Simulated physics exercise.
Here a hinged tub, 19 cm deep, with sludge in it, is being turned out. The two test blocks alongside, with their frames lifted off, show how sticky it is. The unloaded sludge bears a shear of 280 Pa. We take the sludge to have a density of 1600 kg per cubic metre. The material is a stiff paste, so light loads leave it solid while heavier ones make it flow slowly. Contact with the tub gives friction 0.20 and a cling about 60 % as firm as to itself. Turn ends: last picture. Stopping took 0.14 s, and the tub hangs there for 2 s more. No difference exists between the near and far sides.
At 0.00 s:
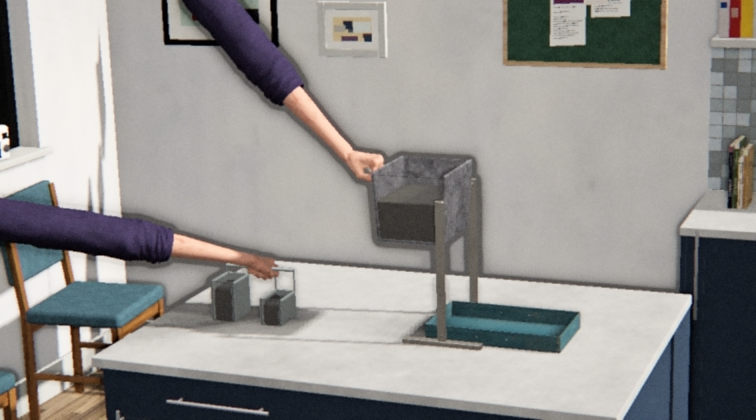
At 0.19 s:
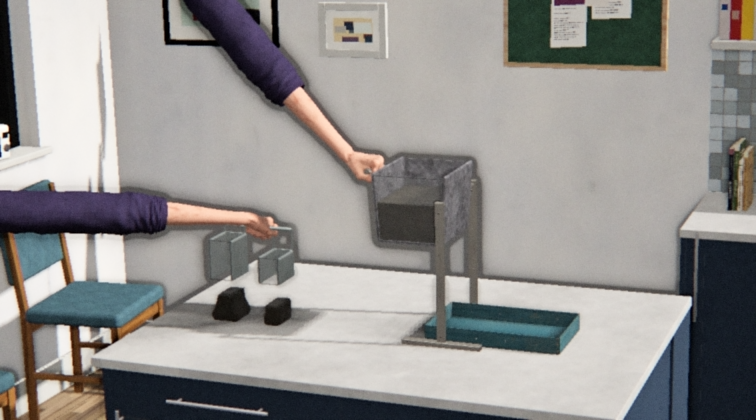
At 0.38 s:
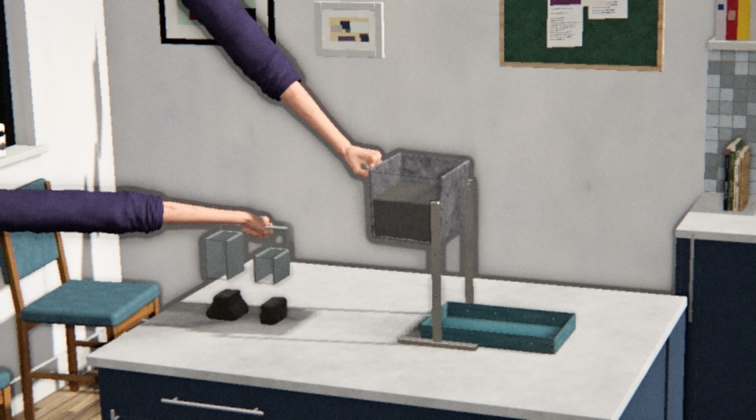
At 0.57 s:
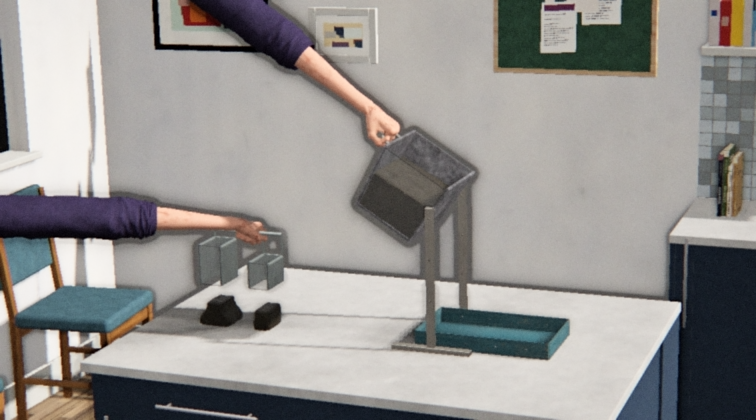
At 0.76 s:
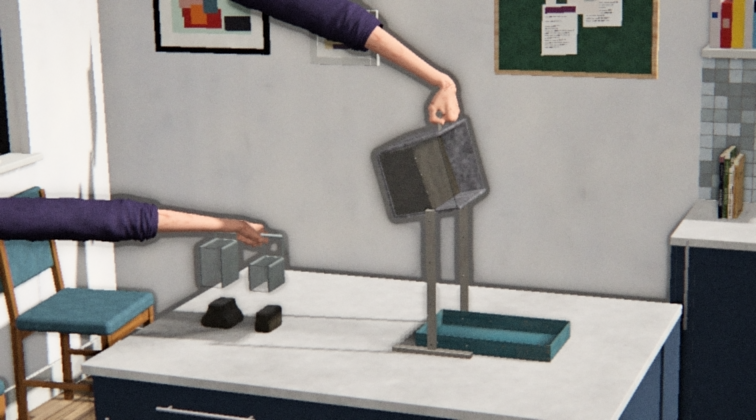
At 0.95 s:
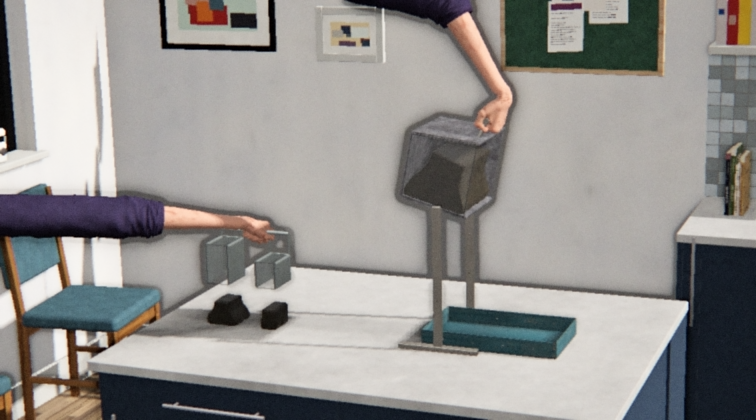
A purple-sleeved arm swung a see-through tub of dark sludge over to the right on its stand above a teal tray, after another hand on the left had lifted clear covers off two dark blocks.
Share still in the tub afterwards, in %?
0 %.
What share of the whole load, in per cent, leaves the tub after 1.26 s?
Close to 30 % of the whole load.
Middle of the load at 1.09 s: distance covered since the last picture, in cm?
Distance: About 10 cm.
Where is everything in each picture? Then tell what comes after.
Handle-side rim at (374, 174), tilt 0 degrees; top of the sludge at (433, 205); blocks stand 10 cm, 6.7 cm (left to right), in the first picture.
Handle-side rim at (374, 175), tilt 0 degrees; top of the sludge at (434, 206); blocks stand 8.4 cm, 6.6 cm (left to right), in the second picture.
Handle-side rim at (371, 171), tilt 3 degrees; top of the sludge at (377, 199); blocks stand 7.6 cm, 6.5 cm (left to right), in the third picture.
Handle-side rim at (387, 147), tilt 32 degrees; top of the sludge at (377, 174); blocks stand 7.5 cm, 6.5 cm (left to right), in the fourth picture.
Handle-side rim at (438, 136), tilt 74 degrees; top of the sludge at (409, 148); blocks stand 7.5 cm, 6.5 cm (left to right), in the fifth picture.
Handle-side rim at (478, 146), tilt 101 degrees; top of the sludge at (432, 152); blocks stand 7.5 cm, 6.5 cm (left to right), in the sixth picture.
After 1.09 s, the tub is at 101 degrees and holds 57 %.
After 1.26 s, the tub is at 101 degrees and holds 31 %.
After 1.43 s, the tub is at 101 degrees and holds 19 %.
After 1.60 s, the tub is at 101 degrees and holds 2 %.
After 2.95 s, at the end, the tub is at 101 degrees and holds 0 %.
